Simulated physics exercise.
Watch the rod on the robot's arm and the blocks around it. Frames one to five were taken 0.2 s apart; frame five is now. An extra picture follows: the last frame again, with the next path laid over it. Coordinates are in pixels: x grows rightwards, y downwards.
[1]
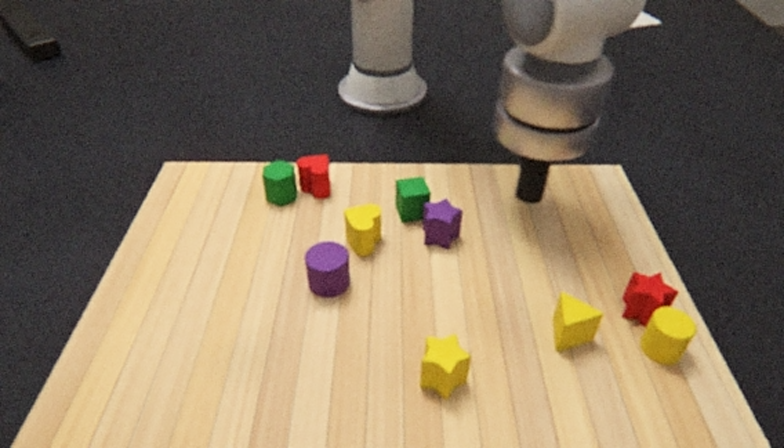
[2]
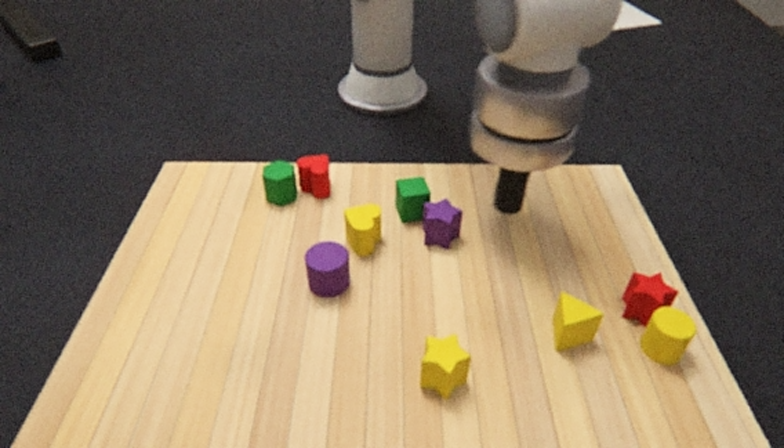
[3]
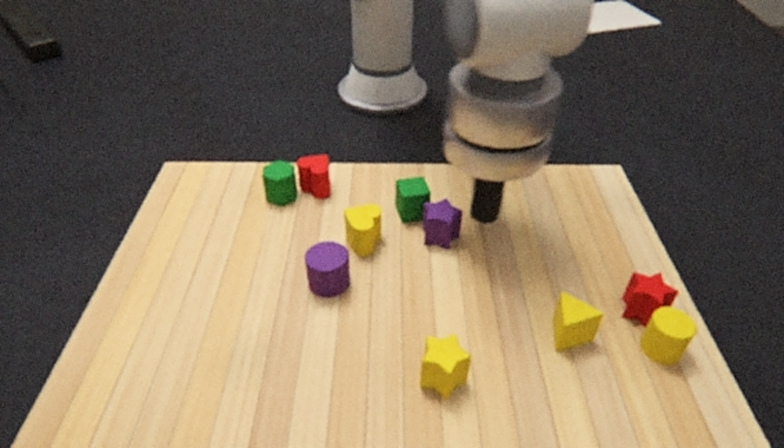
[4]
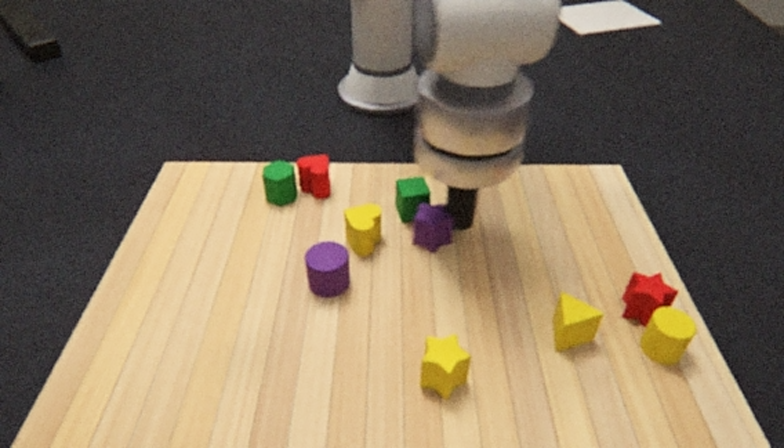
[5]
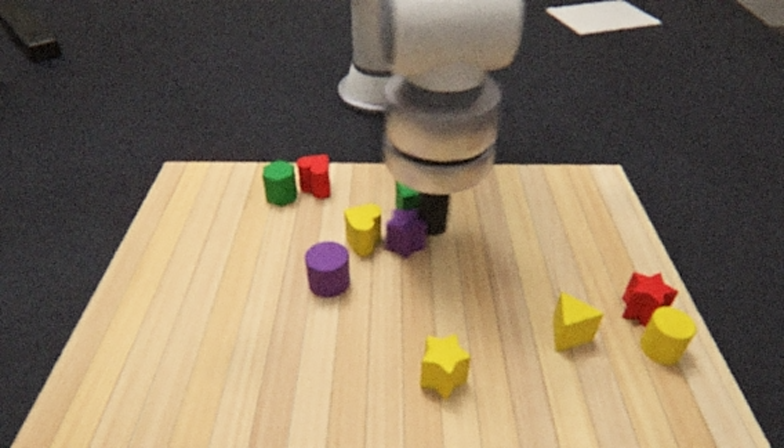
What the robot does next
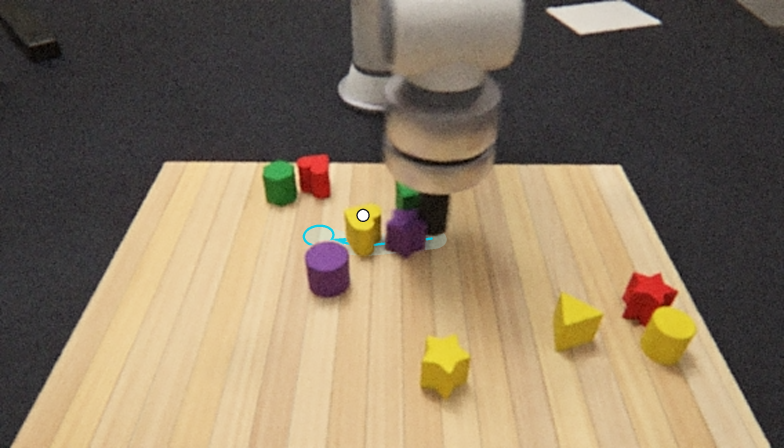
A grey-and-white robot arm with a black rod slides leftward and slightly nearer across a light wooden board, seen from a fixed, raised view in front. Green and red blocks sit at back left, yellow heart, purple round and green square blocks nearer the middle, and yellow and red ones toward the front and right. The rod meets the purple star and pushes it left toward the yellow heart.
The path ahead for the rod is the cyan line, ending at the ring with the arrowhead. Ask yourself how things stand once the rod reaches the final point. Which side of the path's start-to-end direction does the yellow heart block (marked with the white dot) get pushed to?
Goes left.
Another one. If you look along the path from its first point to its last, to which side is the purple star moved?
That block drifts left.
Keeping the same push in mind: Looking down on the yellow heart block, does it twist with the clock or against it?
From the top, the block rotates counterclockwise.
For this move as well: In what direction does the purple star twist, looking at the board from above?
Anticlockwise.
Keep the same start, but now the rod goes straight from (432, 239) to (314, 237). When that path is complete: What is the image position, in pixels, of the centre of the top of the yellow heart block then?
Final place: (255, 233).
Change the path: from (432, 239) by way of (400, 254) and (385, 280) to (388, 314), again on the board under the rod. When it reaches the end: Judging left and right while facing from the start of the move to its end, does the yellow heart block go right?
Yes.
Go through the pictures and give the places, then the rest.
The first picture shows lower end of the rod at (529, 196), tops of blocks, purple round block at (327, 255), yellow heart block at (363, 215), purple star at (442, 210), green square piece at (413, 186).
The second picture shows rod at (508, 206), blocks as before.
The third picture shows rod at (484, 214), blocks as before.
The fourth picture shows rod at (459, 221), purple star at (433, 213).
The fifth picture shows rod at (433, 226), purple round block at (327, 255), yellow heart block at (363, 215), purple star at (406, 219), green square piece partly hidden.
The drawn path runs from (432, 239) by way of (393, 243) and (354, 244) to (319, 236); the dot is on the yellow heart block.
On the path given first. One third of the way, rod at (393, 230); yellow heart block at (333, 219); purple star at (365, 223).
Two thirds of the way, rod at (353, 232); purple round block at (324, 256); yellow heart block at (291, 223); purple star at (323, 226).
At the end, rod at (317, 223); purple round block at (324, 256); yellow heart block at (258, 227), turned 30° anticlockwise; purple star at (291, 223), turned 25° anticlockwise; green square piece not moved.
